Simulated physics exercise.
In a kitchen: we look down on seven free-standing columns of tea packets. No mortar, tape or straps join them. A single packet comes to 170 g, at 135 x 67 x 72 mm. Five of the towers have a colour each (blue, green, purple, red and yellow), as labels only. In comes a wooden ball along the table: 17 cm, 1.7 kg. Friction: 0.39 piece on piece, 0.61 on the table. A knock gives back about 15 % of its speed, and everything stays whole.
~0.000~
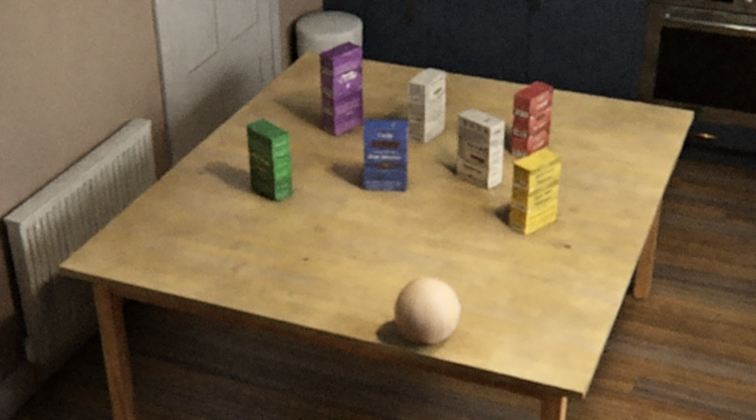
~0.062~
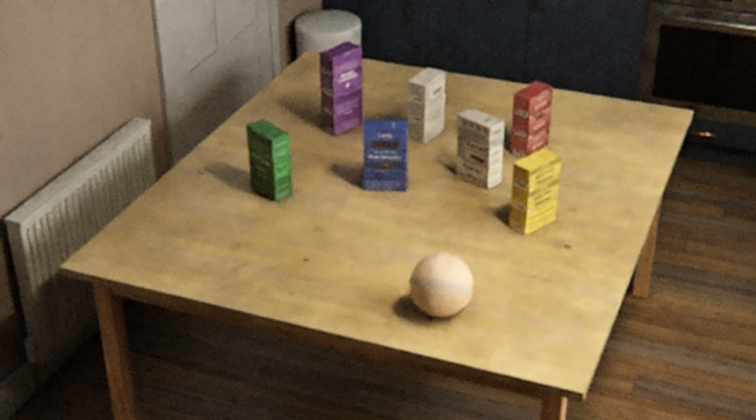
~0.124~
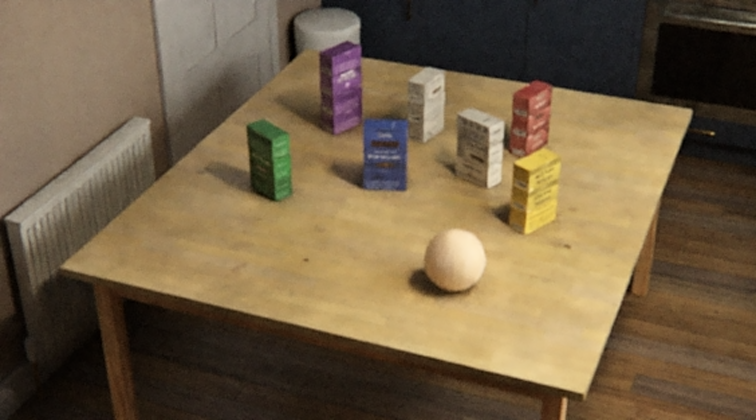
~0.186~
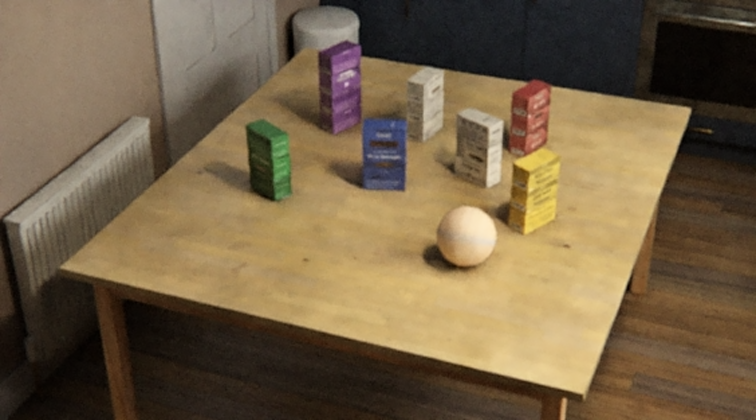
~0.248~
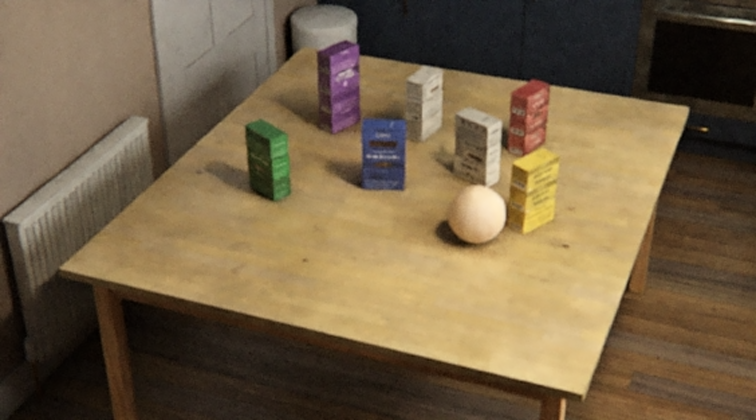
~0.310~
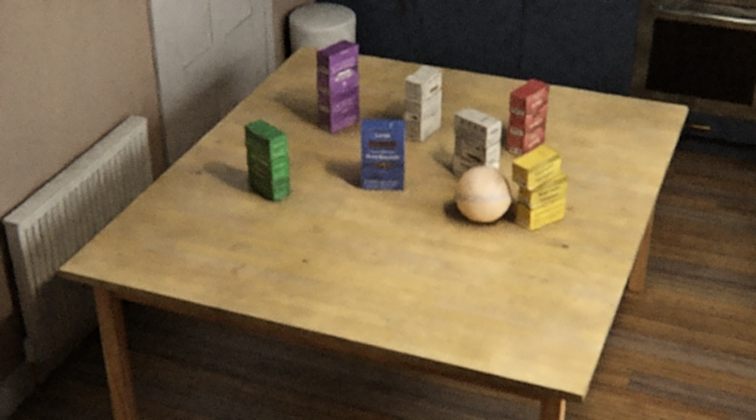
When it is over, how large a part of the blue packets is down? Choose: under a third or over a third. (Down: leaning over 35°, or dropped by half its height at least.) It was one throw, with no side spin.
The part is fewer than one in three.
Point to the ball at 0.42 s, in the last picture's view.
Around (492, 166).
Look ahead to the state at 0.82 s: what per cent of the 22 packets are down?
25 per cent by then.
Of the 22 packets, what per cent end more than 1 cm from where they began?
Shifted: 40 per cent.
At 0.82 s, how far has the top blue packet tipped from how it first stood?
Roughly 0°.
Around 0.42 s, ball still moving; none of the 3 blue packets down (0 of 22 in all colours); top blue packet unmoved; top yellow packet tipped 24°.
Around 0.62 s, ball still moving; none of the 3 blue packets down (3 of 22 in all colours); top blue packet unmoved; top yellow packet on its side.
Around 0.82 s, ball still moving; none of the 3 blue packets down (5 of 22 in all colours); top blue packet unmoved; top yellow packet upside down.
Finally (1.9 s), ball rolling away; none of the 3 blue packets down (6 of 22 in all colours); top blue packet unmoved; top yellow packet upside down. That is 0 per cent. Seen by the last camera, middles, top blue packet near (383, 135), top yellow packet near (502, 220).
